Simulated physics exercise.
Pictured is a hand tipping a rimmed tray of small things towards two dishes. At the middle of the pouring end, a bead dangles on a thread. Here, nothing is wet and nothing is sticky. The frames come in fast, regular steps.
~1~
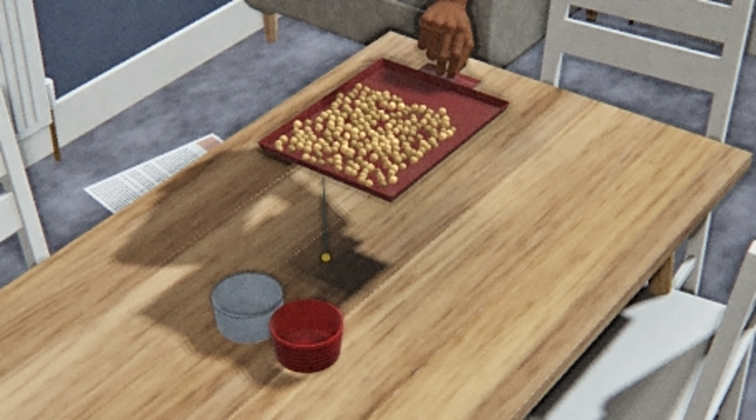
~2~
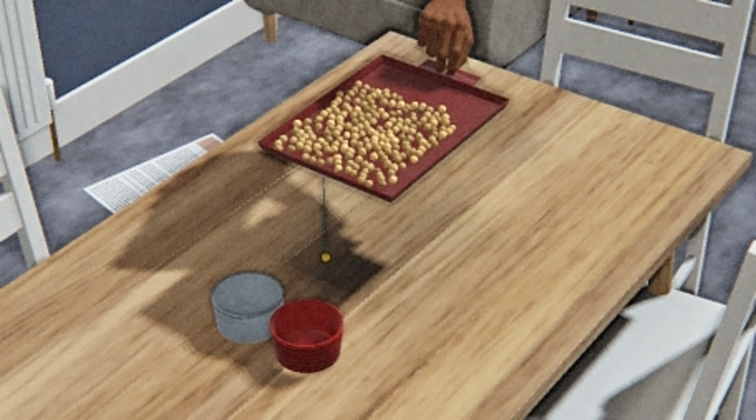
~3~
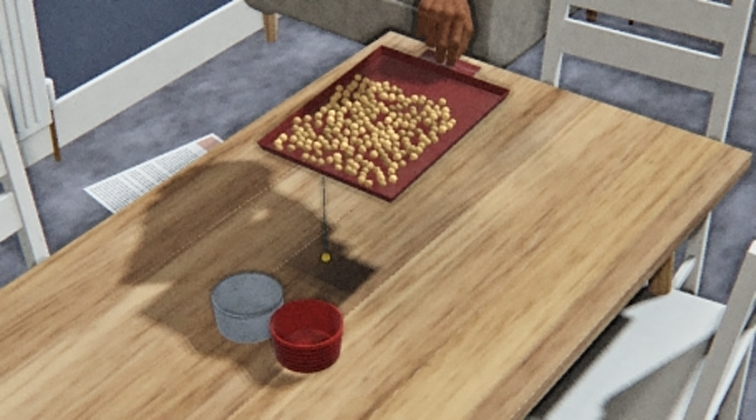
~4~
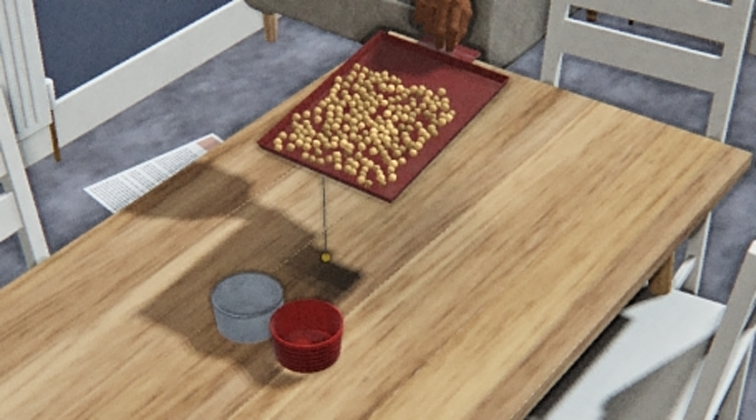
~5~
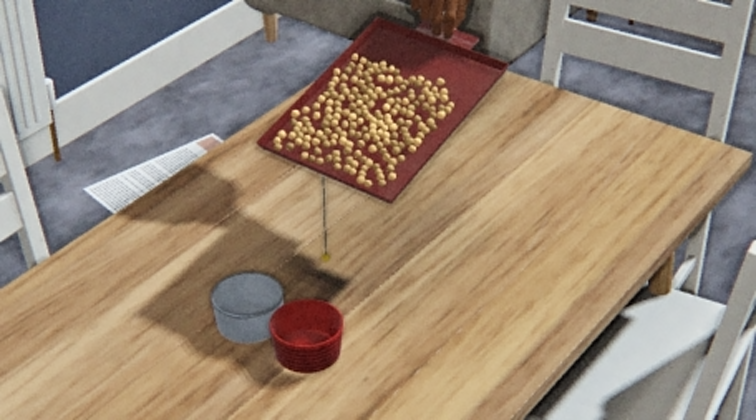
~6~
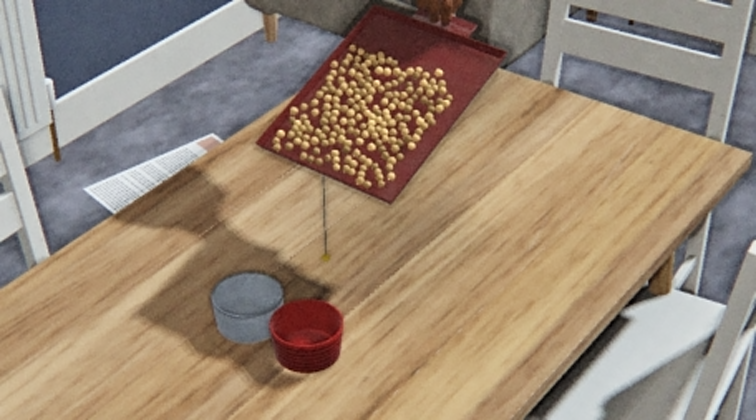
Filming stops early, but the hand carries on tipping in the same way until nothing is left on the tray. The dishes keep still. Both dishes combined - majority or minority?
Minority.
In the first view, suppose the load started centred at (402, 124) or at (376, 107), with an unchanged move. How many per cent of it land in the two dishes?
Respectively 10 and 20 per cent.
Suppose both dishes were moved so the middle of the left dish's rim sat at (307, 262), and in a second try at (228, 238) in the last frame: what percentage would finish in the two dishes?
About 20 and 20 per cent.
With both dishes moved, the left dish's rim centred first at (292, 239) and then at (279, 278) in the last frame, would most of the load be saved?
For the two tries in order: Not as much as half, exceeding half.
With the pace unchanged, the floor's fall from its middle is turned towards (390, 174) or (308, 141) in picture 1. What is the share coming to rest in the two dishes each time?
You'd see roughly 0 per cent the first time and 0 per cent the second.
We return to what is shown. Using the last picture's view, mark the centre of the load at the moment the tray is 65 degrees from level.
Close to (335, 148).
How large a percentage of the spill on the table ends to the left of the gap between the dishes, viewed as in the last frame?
About 20 %.
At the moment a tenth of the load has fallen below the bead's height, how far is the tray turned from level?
The angle is around 90°.
Just after the last frame, tray tipped steeply; almost all on the tray; just a few in the air.
A moment on, tray tipped past a quarter turn; about a tenth on the tray; about a tenth in the right dish; about a tenth in the left dish; roughly half outside both; roughly a third in the air.
Further on, tray tipped past a quarter turn; about a tenth in the right dish; about a tenth in the left dish; the larger part outside both.
When it is over, tray tipped past a quarter turn; about a tenth in the right dish; about a tenth in the left dish; the larger part outside both.
